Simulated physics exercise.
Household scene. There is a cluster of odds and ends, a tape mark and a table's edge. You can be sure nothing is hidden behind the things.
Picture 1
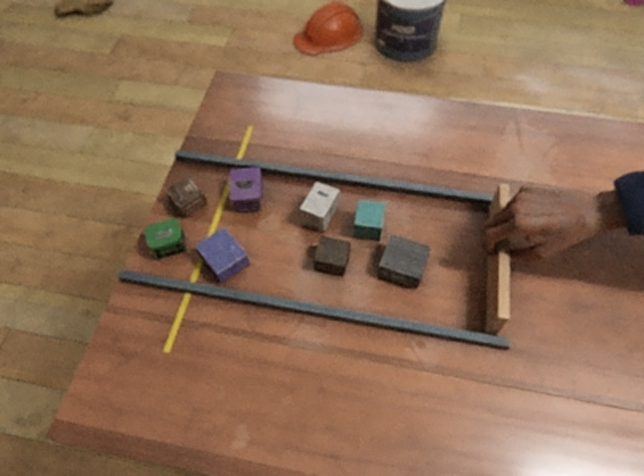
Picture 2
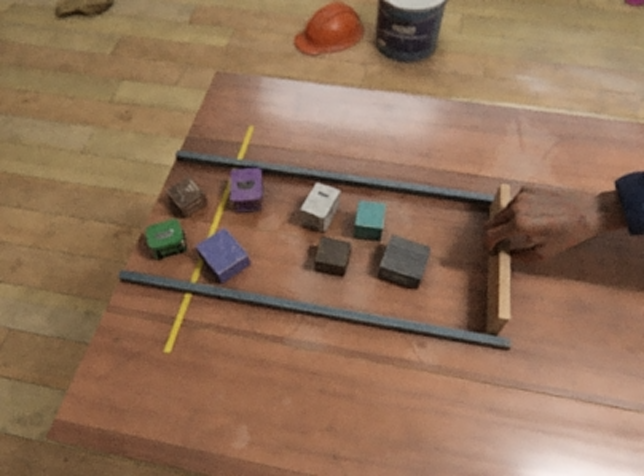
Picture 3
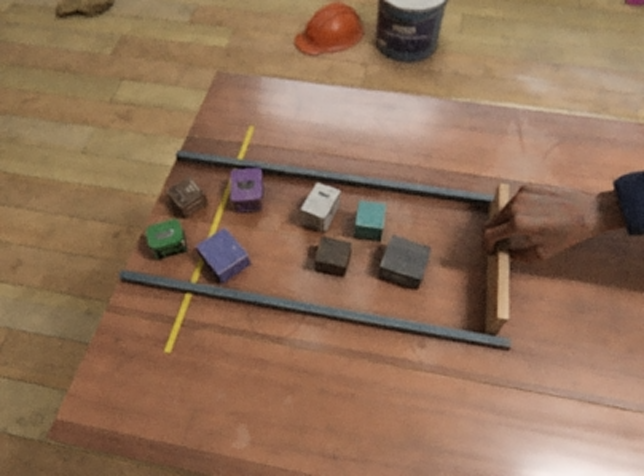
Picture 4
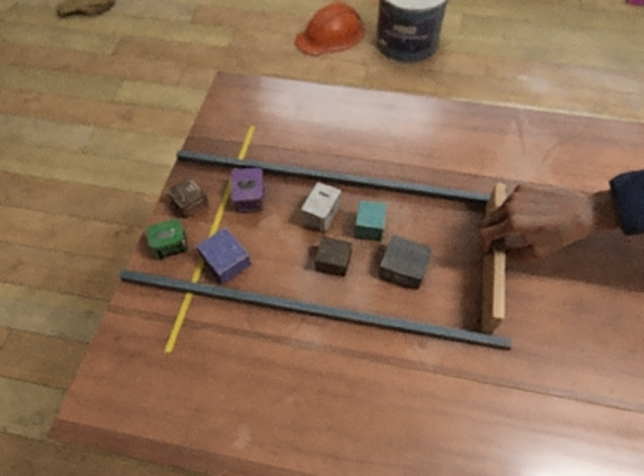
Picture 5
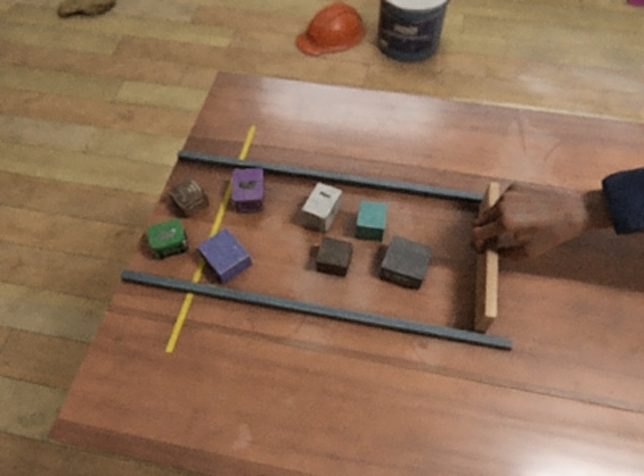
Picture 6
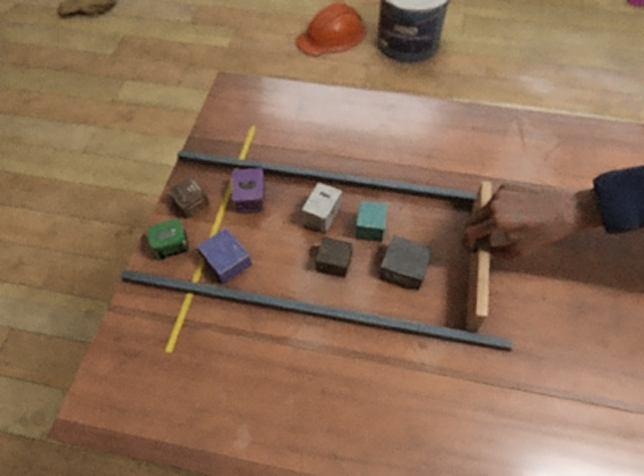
A hand slides a wooden board slightly left between two rails toward the scattered blocks.
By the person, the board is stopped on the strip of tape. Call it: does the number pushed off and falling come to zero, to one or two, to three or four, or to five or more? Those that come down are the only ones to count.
It comes to one or two.
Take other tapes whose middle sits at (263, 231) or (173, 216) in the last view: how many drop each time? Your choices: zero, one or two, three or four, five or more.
Taking the spots in order - none at all, then five or over.
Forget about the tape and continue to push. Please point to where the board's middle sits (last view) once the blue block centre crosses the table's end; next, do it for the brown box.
(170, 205) and then (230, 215), give or take.
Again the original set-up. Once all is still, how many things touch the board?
3 in contact.
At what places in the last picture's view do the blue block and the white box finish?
Listed in order, first is (178, 262) and the other is (185, 186).
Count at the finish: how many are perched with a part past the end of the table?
Overhanging ones - 2.
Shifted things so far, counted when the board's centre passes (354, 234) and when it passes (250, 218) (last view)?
By the first moment it's 4, by the second it's 8.
Soon after, none off yet; green case at rest near (169, 240); brown box at rest near (189, 197); blue block at rest near (225, 255).
After that, none off yet; green case at rest near (169, 240); brown box at rest near (189, 197); blue block displaced a little near (202, 259).
In the end, the number that fall off is one or two; gone, brown box.
